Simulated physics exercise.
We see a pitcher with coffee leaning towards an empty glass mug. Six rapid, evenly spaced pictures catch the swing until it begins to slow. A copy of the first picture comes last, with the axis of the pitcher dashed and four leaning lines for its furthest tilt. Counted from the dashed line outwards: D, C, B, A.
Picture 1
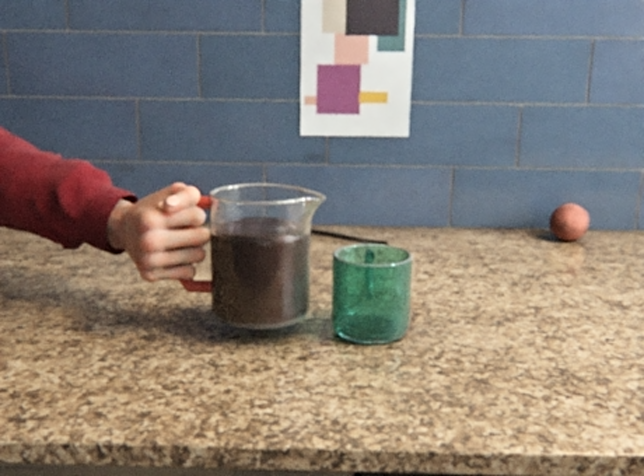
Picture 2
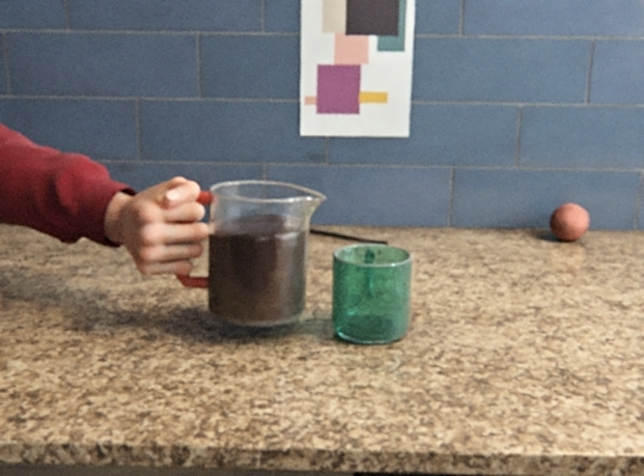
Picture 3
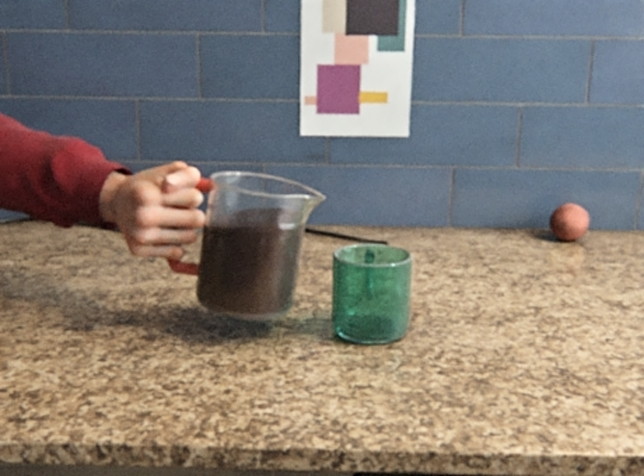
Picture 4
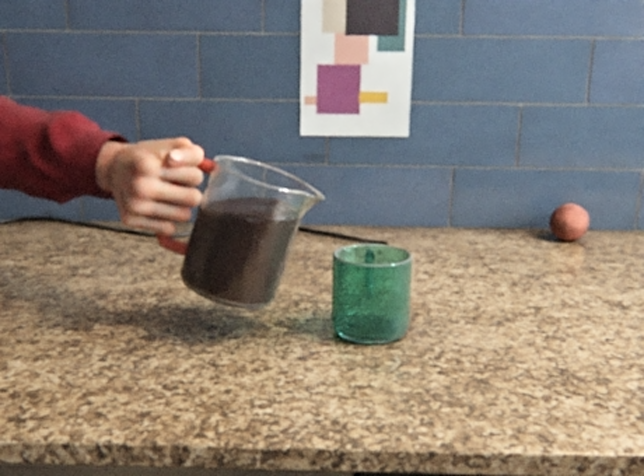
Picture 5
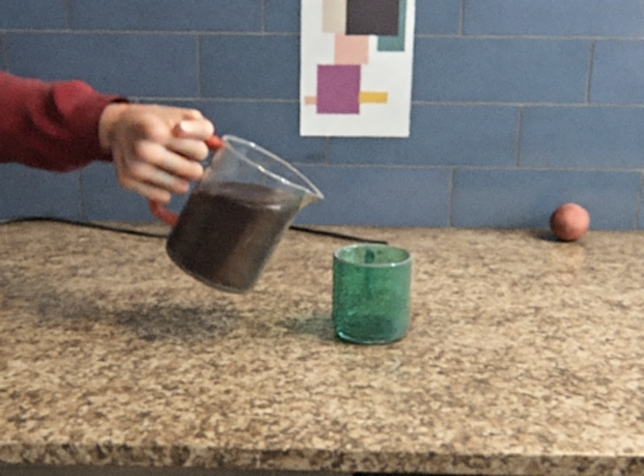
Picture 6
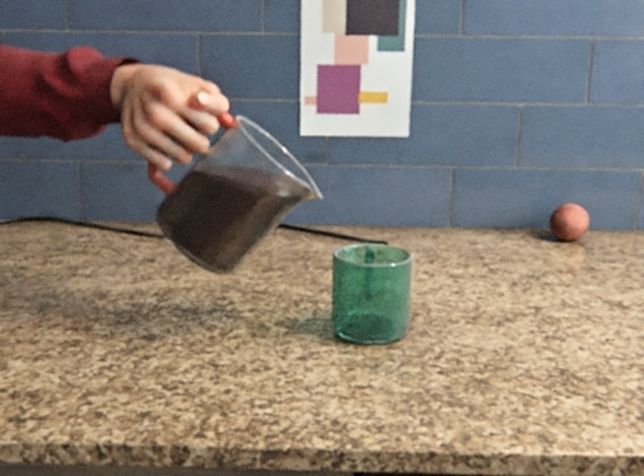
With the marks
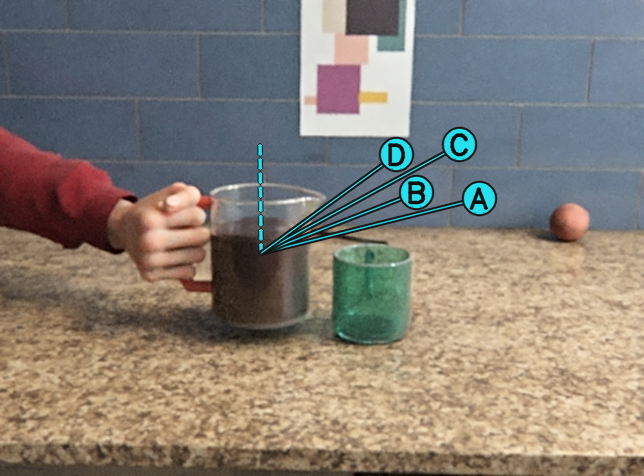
A hand in a red sleeve lifted a glass pitcher of dark coffee off the speckled counter and steadily tilted it toward an empty green glass on the right, with nothing pouring out yet.
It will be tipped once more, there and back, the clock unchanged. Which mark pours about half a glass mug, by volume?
It is C.
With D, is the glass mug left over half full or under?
Under half.
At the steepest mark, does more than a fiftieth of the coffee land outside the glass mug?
Yes, it does.
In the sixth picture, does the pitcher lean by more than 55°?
No.
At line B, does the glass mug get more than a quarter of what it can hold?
Yes, it does.
On the marked copy, A at (463, 202); B at (400, 198); C at (445, 153); D at (382, 165).
With A, the glass mug ends with about 75 % of what it can hold; 15 % of the coffee is spilt.
With B, the glass mug ends with about 72 % of what it can hold; 3 % of the coffee is spilt.
With C, the glass mug ends with about 49 % of what it can hold.
With D, the glass mug ends with about 28 % of what it can hold.
